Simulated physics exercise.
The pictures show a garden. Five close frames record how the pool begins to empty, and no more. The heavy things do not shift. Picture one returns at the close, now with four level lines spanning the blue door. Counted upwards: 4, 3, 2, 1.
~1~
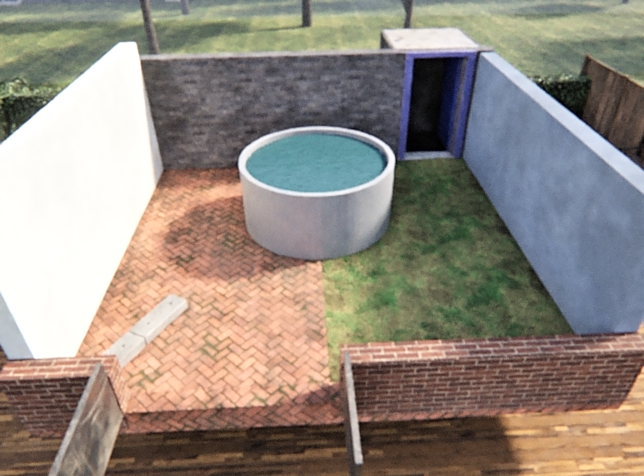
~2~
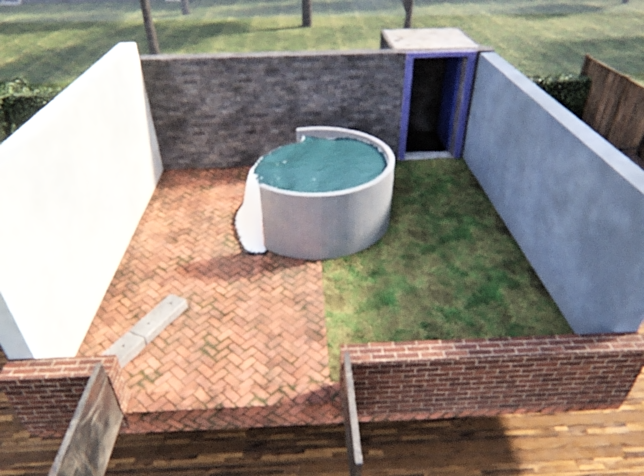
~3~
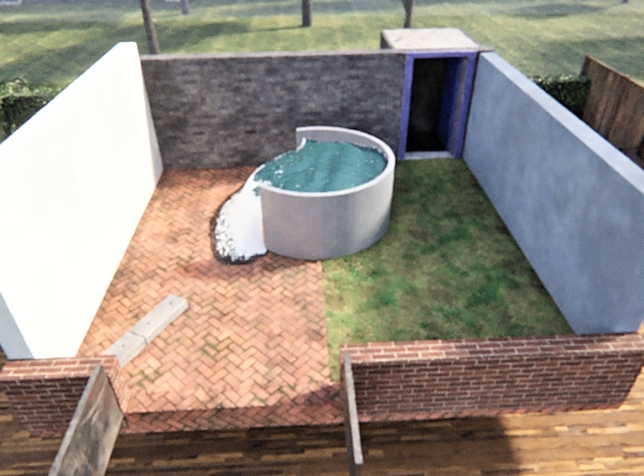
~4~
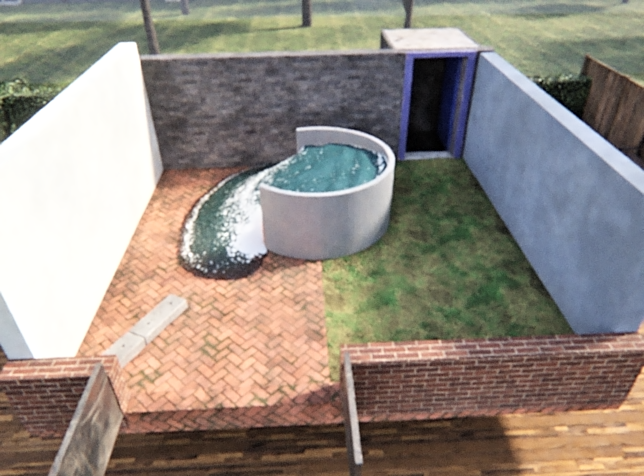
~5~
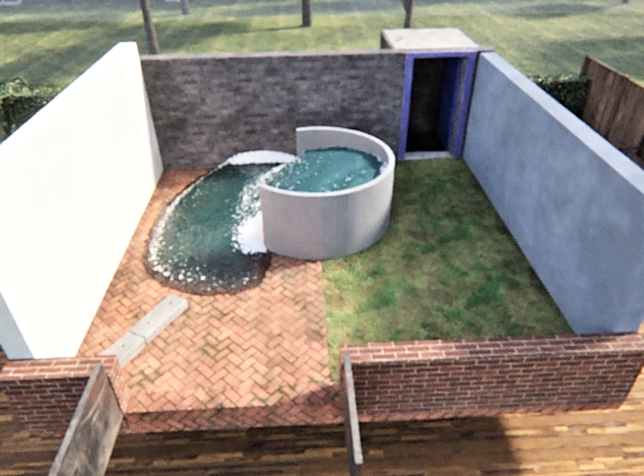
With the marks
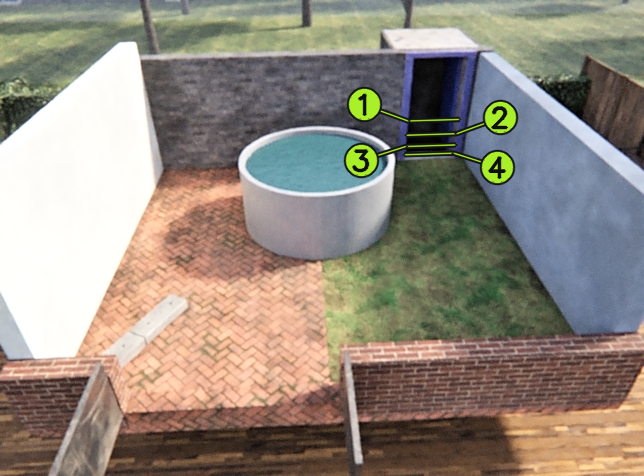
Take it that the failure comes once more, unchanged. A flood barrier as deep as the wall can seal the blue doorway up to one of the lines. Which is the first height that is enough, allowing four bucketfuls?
That is mark 4.
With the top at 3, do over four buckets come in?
No, not at all.
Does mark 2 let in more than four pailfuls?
No.
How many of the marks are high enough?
All of the four.
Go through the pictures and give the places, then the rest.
In the first frame, water in the pool at rest, its middle at (317, 162); foot of the blue doorway at (428, 159); open gate at (228, 346).
In the second frame, front seen at (261, 249), 3 % of the ground wet.
In the third frame, front seen at (243, 242), 7 % of the ground wet.
In the fourth frame, front seen at (237, 273), 14 % of the ground wet.
In the fifth frame, front seen at (187, 288), 23 % of the ground wet.
On the marked copy, 1 at (433, 120); 2 at (431, 134); 3 at (430, 145); 4 at (429, 153); from the bottom up 4, 3, 2, 1.
For mark 1, nothing gets over.
For mark 2, nothing gets over.
For mark 3, nothing gets over.
For mark 4, a splash gets over, under a bucket.
